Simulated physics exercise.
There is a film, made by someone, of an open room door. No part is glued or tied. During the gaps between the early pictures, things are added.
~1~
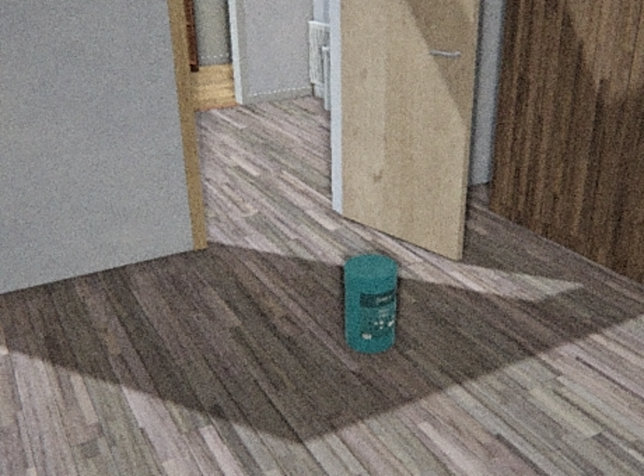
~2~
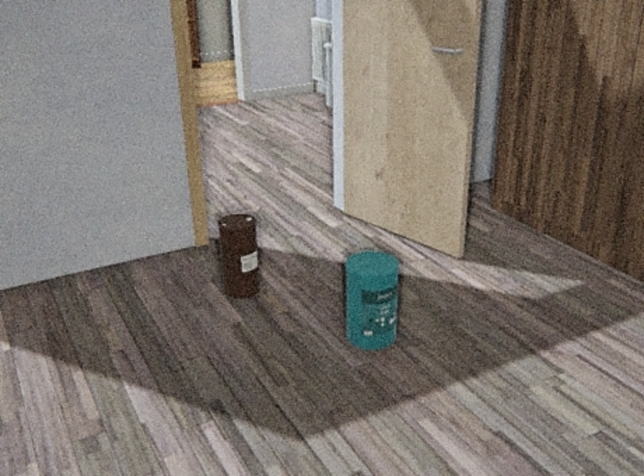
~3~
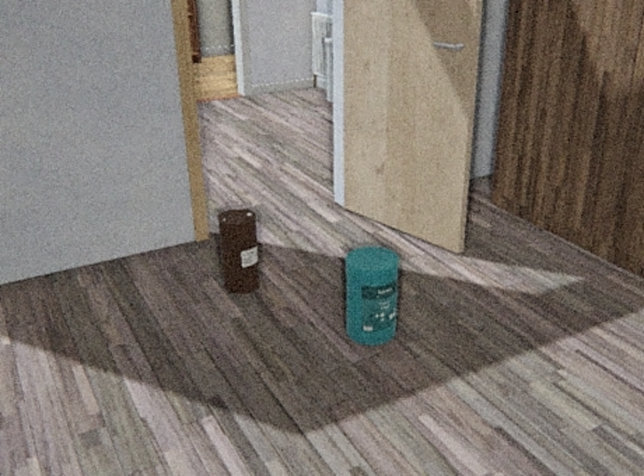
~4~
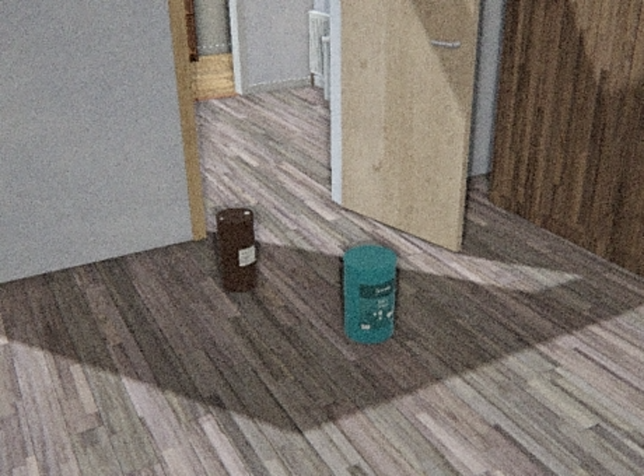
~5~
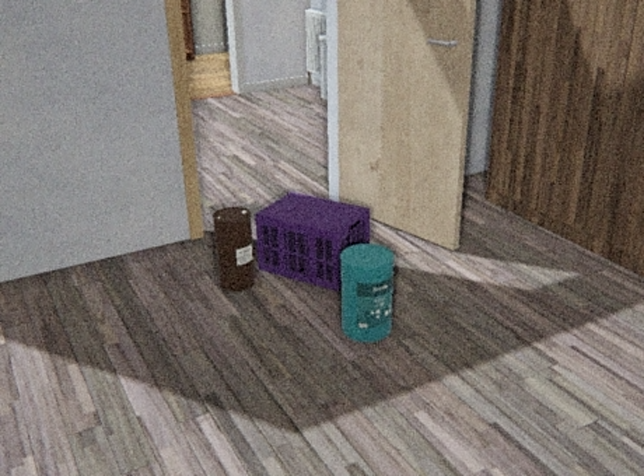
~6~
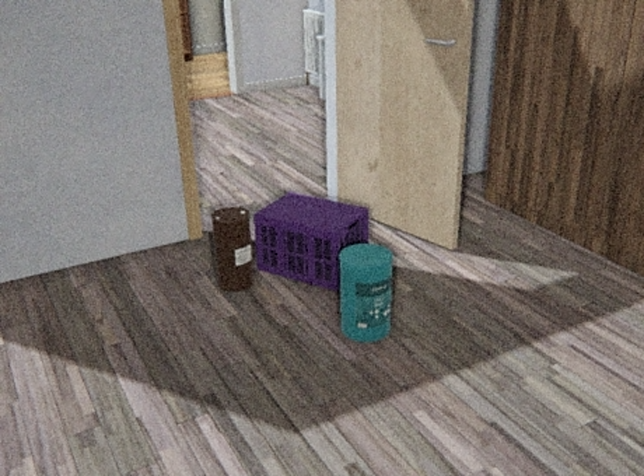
The video shows a turquoise pail on a wood floor before a wide-open, still door; a brown canister appears to its left, then a purple chest appears behind and between them, with little else moving.
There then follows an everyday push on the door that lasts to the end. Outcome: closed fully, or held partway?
The door is kept from its frame.
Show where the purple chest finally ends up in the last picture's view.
Near pixel (285, 240).
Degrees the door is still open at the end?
Near 65° open.
Then, 0.90 s after the last picture, door 81° open.
Then, 1.30 s after the last picture, door 68° open; purple chest slid a little near (300, 240).
At rest, door 63° open; moved from the start, purple chest; the other 2 in place. Seen from the same camera at the end, purple chest near (285, 240).
